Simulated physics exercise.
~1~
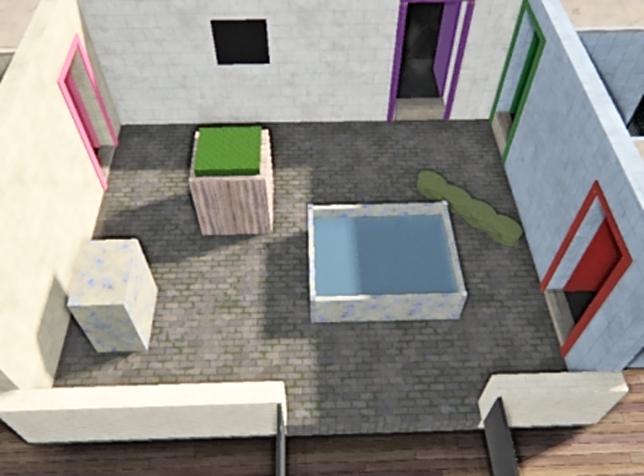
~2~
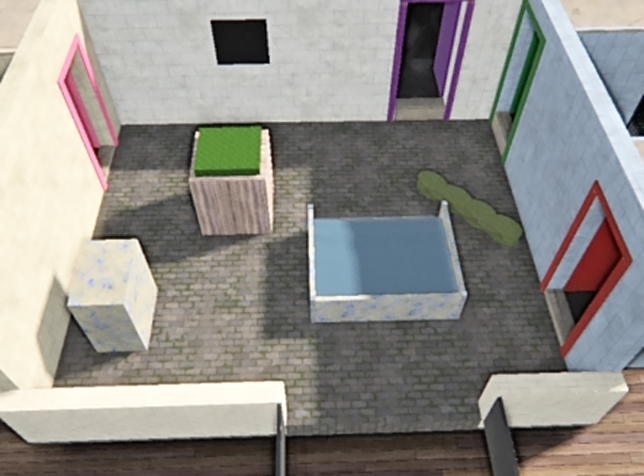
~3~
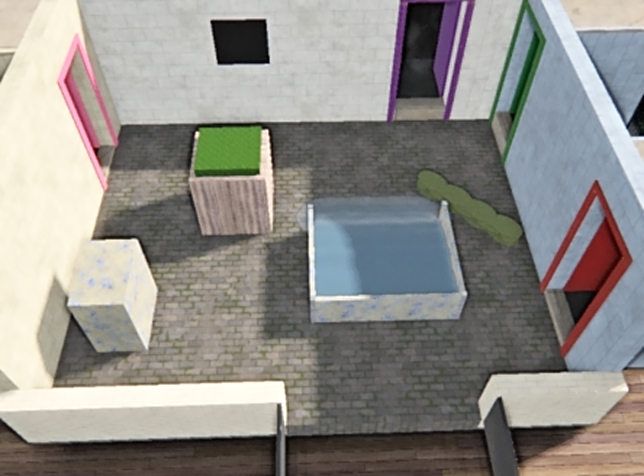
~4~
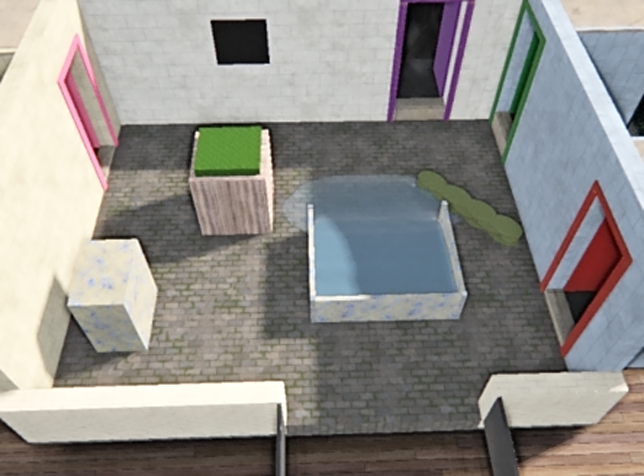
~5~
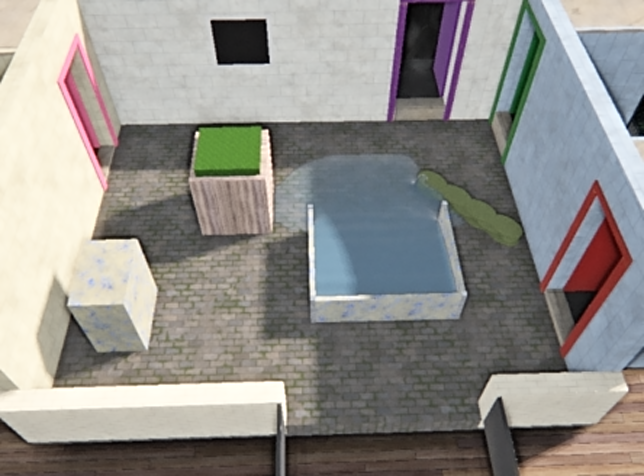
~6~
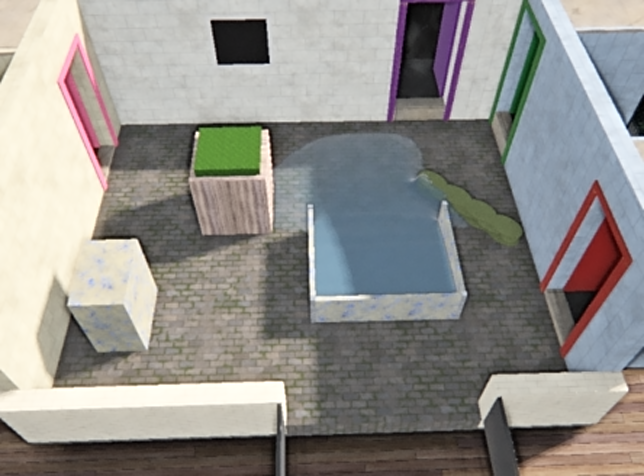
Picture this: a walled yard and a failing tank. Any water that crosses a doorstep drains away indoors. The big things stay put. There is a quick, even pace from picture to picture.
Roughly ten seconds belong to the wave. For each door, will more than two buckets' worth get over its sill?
My prediction: Purple door: Not beyond two buckets, green door: Not beyond two buckets, pink door: Beyond two buckets, red door: Not beyond two buckets.
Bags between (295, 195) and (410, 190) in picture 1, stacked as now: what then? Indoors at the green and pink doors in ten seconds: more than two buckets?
The green door stays within the limit, and the pink door stays within the limit.
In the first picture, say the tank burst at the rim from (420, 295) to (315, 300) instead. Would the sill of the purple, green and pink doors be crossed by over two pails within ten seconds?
Here's how it goes: The purple door misses the threshold, then the green door misses the threshold, then the pink door misses the threshold.
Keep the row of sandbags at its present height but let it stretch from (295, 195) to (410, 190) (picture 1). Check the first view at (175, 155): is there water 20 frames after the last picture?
At that place: Spared.
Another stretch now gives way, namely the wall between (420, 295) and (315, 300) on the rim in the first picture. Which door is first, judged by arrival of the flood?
First: The red one.
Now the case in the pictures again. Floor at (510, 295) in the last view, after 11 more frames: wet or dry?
That spot would be soaked.
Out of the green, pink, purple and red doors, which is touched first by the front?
The door marked purple comes first.
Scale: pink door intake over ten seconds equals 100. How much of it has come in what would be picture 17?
Estimate: Roughly 0 %.
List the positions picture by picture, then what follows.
In the first picture, the open tank at (382, 252) is whole and still.
In the second picture, the front is at a hidden place, out from the gap on the open tank's far side.
In the third picture, the front is at a hidden place, out from the gap on the open tank's far side.
In the fourth picture, the front is at (302, 191), out from the gap on the open tank's far side.
In the fifth picture, water pours out on the open tank's far side and has run to (309, 167).
In the sixth picture, water pours out on the open tank's far side and has run to (390, 136).
A moment on, water covers 25 % of the floor; the purple door wet at the sill, nothing in, the green door not reached, the pink door not reached, the red door not reached.
Next, water covers 30 % of the floor; the purple door wet at the sill, nothing in, the green door wet at the sill, nothing in, the pink door not reached, the red door not reached.
Then, water covers 55 % of the floor; the purple door wet at the sill, nothing in, the green door wet at the sill, nothing in, the pink door under two buckets in, the red door wet at the sill, nothing in.
Later, water covers 70 % of the floor; the purple door wet at the sill, nothing in, the green door wet at the sill, nothing in, the pink door over two buckets in, the red door wet at the sill, nothing in.
In the end, water covers 90 % of the floor; the purple door wet at the sill, nothing in, the green door wet at the sill, nothing in, the pink door over two buckets in, the red door wet at the sill, nothing in.
